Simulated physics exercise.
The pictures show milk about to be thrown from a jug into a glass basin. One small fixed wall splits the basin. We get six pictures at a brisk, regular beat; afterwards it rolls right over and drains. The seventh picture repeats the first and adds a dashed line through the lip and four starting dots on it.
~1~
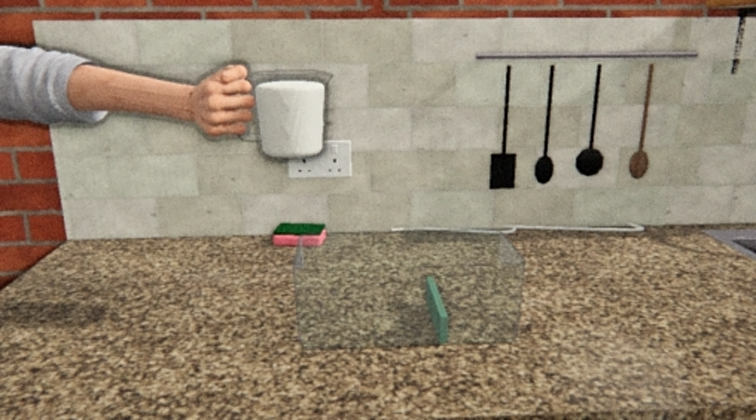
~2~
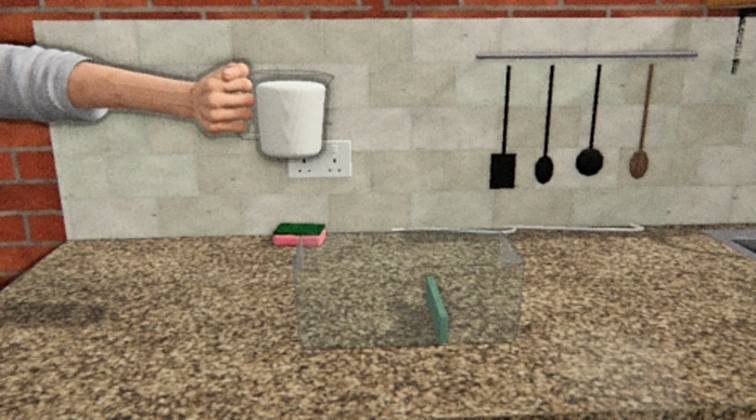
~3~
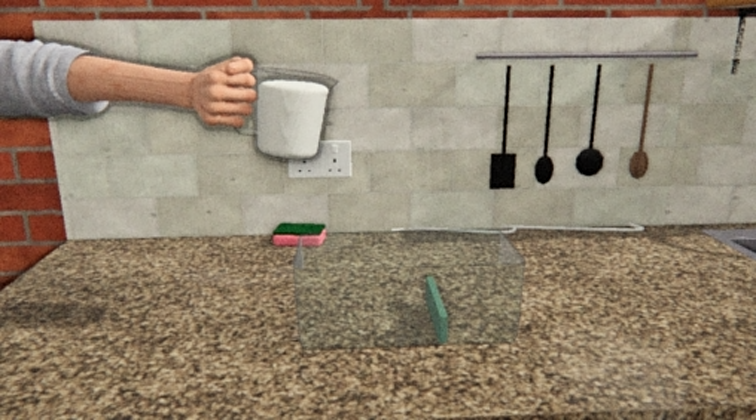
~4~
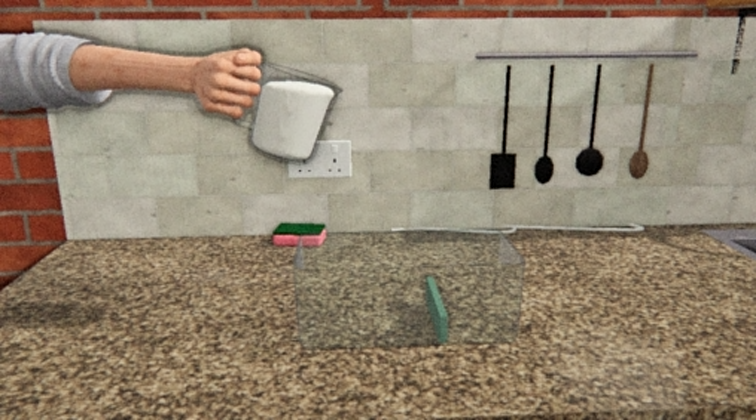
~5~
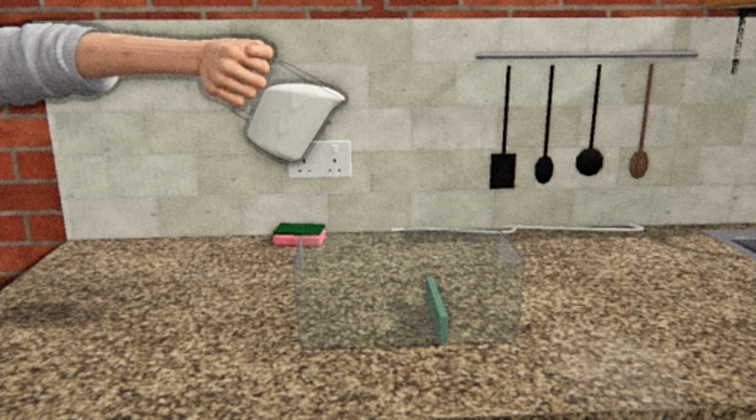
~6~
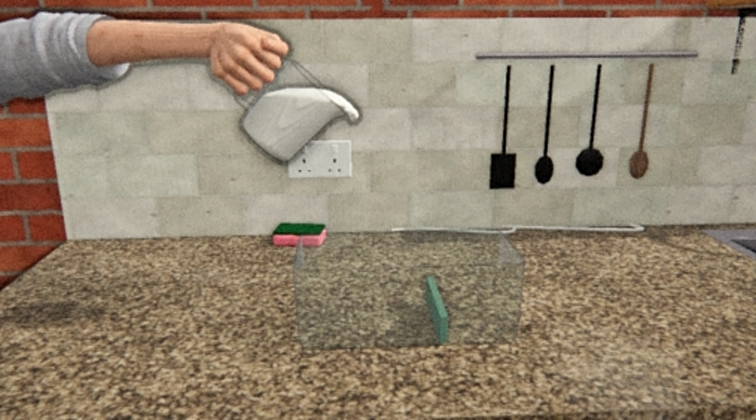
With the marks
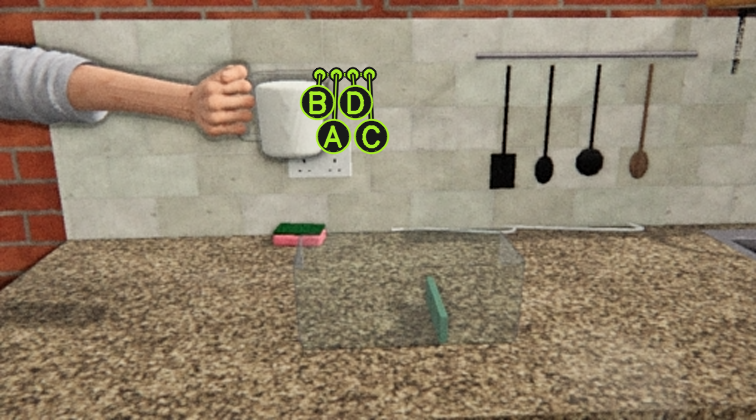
A hand reaching in from the left, its arm in a grey sleeve, tilts a clear jug of white milk steadily to the right until the milk just slips over the lip. Below, a clear glass basin with a small green piece inside stands on a speckled brown counter, near a green and pink sponge. The fixed, front-on kitchen view shows pale tiles, red brick and four hanging utensils.
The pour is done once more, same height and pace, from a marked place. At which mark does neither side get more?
C beats the others.
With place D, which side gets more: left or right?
The left one.
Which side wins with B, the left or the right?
The left one.
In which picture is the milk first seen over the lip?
In picture 6.
In lime, A at (336, 74); B at (319, 74); C at (369, 74); D at (352, 74).
If A is chosen, about 89 % ends left of the wall and 8 % right of it; 4 % is lost outside.
If B is chosen, about 89 % ends left of the wall and 8 % right of it; 3 % is lost outside.
If C is chosen, about 47 % ends left of the wall and 51 % right of it.
If D is chosen, about 89 % ends left of the wall and 6 % right of it; 5 % is lost outside.
